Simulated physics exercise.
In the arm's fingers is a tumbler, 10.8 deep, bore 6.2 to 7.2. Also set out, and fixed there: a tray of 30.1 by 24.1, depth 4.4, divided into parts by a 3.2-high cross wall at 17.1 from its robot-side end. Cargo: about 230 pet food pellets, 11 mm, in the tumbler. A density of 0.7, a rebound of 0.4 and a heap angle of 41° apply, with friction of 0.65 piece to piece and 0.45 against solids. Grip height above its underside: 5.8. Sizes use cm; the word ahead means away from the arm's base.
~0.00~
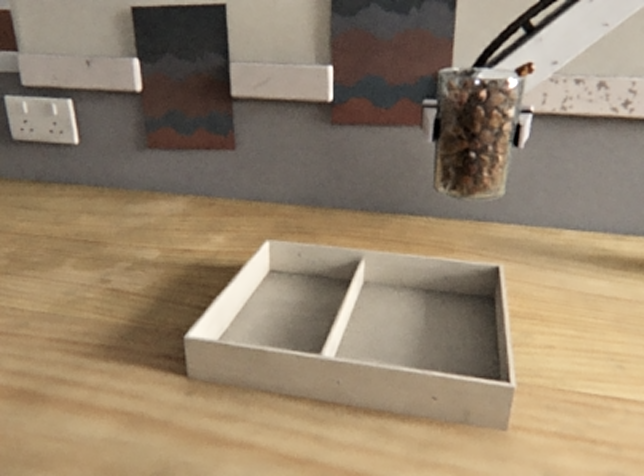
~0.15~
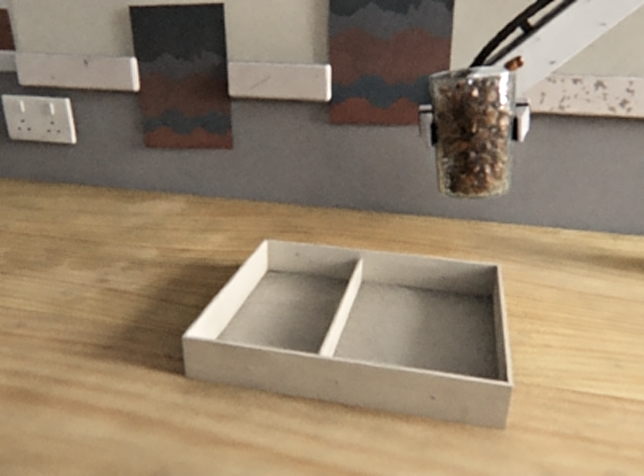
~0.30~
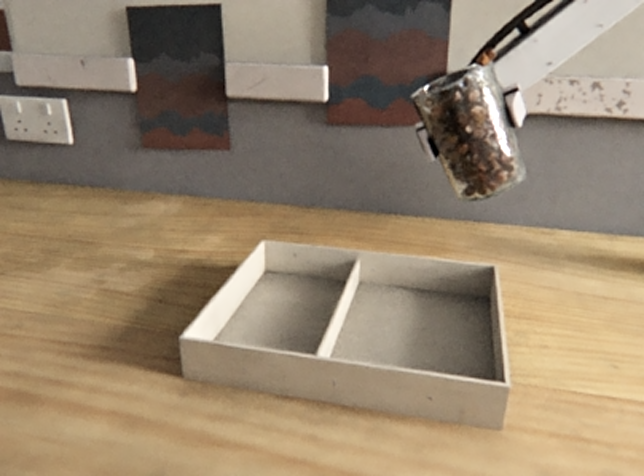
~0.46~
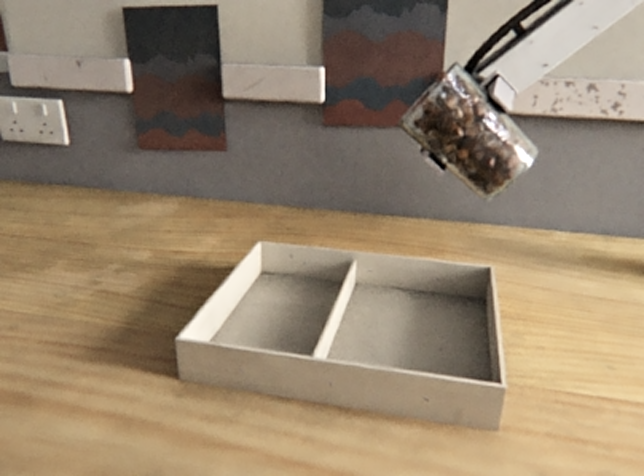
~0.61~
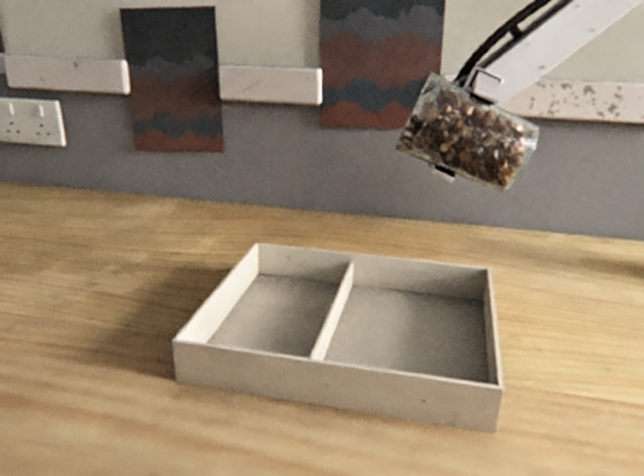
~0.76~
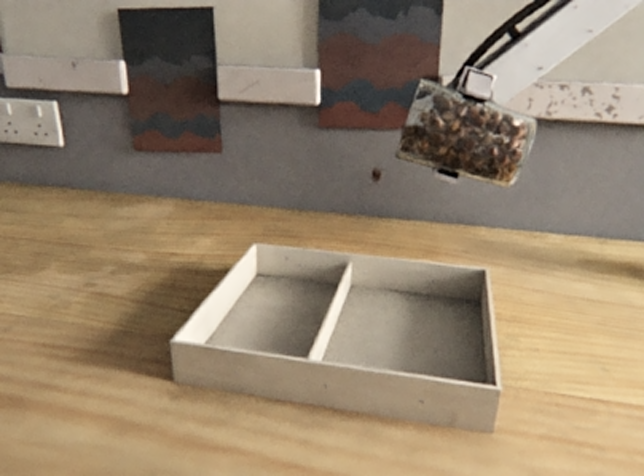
The video shows a robotic arm holding a clear tumbler of brown pellets above a wooden table with a divided, open tray, then tilting the tumbler leftward until it lies nearly sideways and a single pellet drops from its mouth.
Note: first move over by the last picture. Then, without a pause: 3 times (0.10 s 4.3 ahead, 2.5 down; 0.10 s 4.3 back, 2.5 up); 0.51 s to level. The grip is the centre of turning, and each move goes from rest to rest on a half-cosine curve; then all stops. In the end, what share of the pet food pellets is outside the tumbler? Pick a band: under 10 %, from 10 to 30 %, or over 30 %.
Over 30 %.
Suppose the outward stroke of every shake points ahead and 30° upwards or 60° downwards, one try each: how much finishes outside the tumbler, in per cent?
I'd say close to 95 percent for the first and close to 15 percent for the second.
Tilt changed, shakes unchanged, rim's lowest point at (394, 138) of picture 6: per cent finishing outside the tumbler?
Roughly 20 per cent.
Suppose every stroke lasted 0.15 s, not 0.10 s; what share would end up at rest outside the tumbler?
That gives about 10 percent.
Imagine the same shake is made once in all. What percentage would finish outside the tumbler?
It would come to around 15 %.
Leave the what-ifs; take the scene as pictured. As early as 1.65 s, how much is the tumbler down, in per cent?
About 40 per cent so far.
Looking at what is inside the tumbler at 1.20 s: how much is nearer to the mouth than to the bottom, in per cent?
Something like 40 percent sits in that half.
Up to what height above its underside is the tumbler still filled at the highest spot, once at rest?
Height at rest: About 9.0 centimetres.
After 1.20 s, tilted 76° forward, highest piece 26 above the table; 177 in the tumbler, 25 in the far-side part, 9 in the robot-side part, 21 in flight or on a rim.
After 1.65 s, tilted 30° forward, highest piece 27 above the table; 143 in the tumbler, 59 in the far-side part, 29 in the robot-side part, 1 in flight or on a rim.
After 2.07 s, level, highest piece 27 above the table; 143 in the tumbler, 59 in the far-side part, 30 in the robot-side part.
After 3.12 s, level, highest piece 27 above the table; 143 in the tumbler, 59 in the far-side part, 30 in the robot-side part.
In the end, 143 in the tumbler, 59 in the far-side part, 30 in the robot-side part. That is 38 % outside the tumbler.
